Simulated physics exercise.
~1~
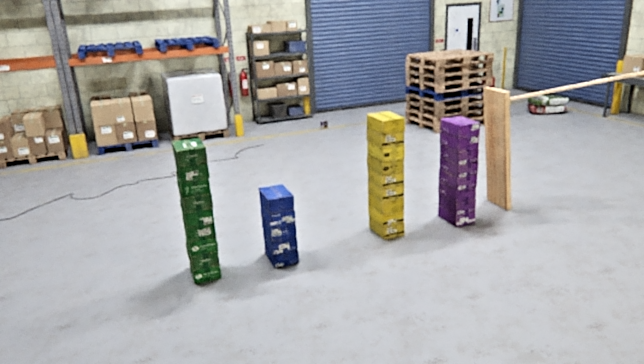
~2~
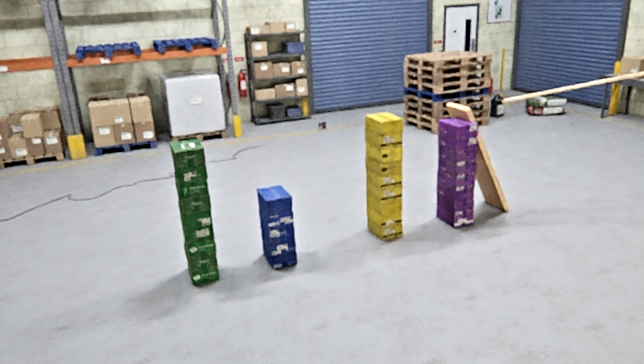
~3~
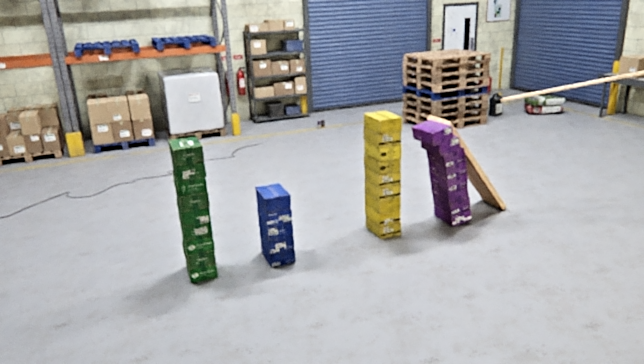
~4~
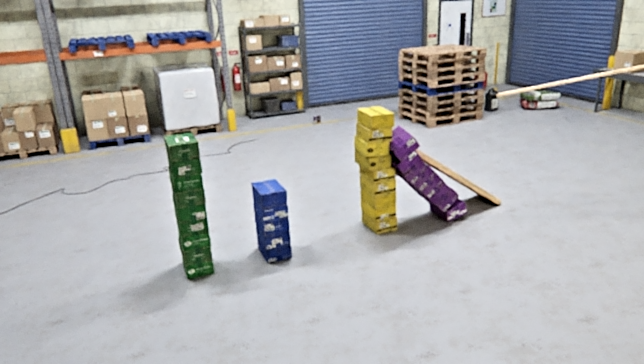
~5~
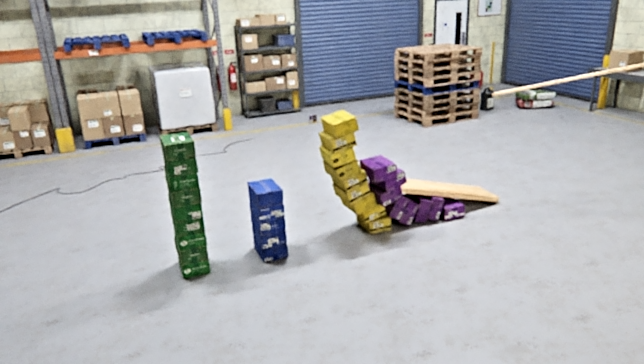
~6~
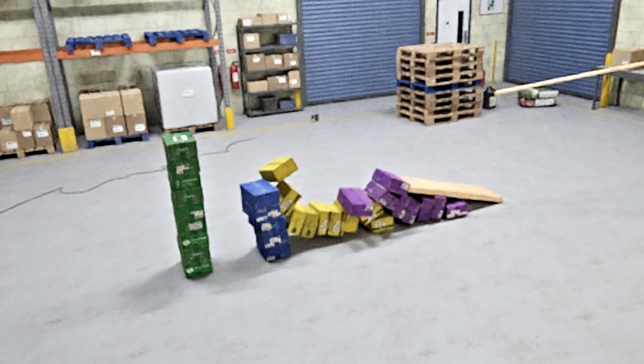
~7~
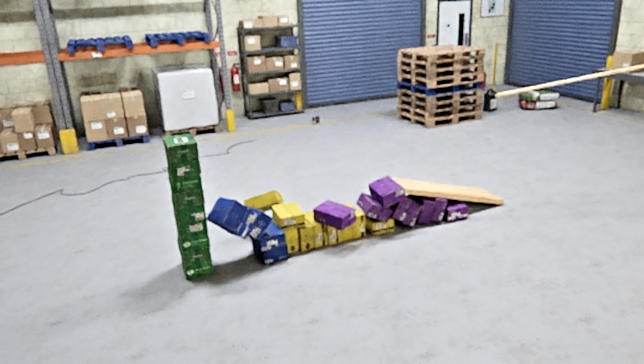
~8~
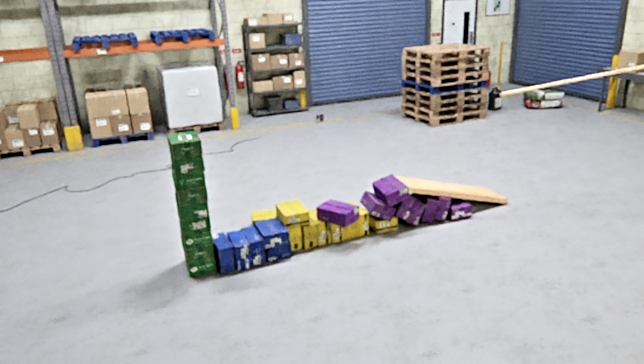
Four stacks of parcels, green, blue, yellow and purple from left to right, stand in a loose row on a grey warehouse floor, seen from slightly above by a gently swaying camera. Beside the purple stack at the right, an upright wooden board tips left and leans into it. The purple stack bends over and slumps against the yellow one as the board drops nearly flat. The yellow stack buckles leftward and spills onto the shorter blue stack, which topples toward the green. Blue, yellow and purple parcels end in a low heap, while the green stack stays standing.
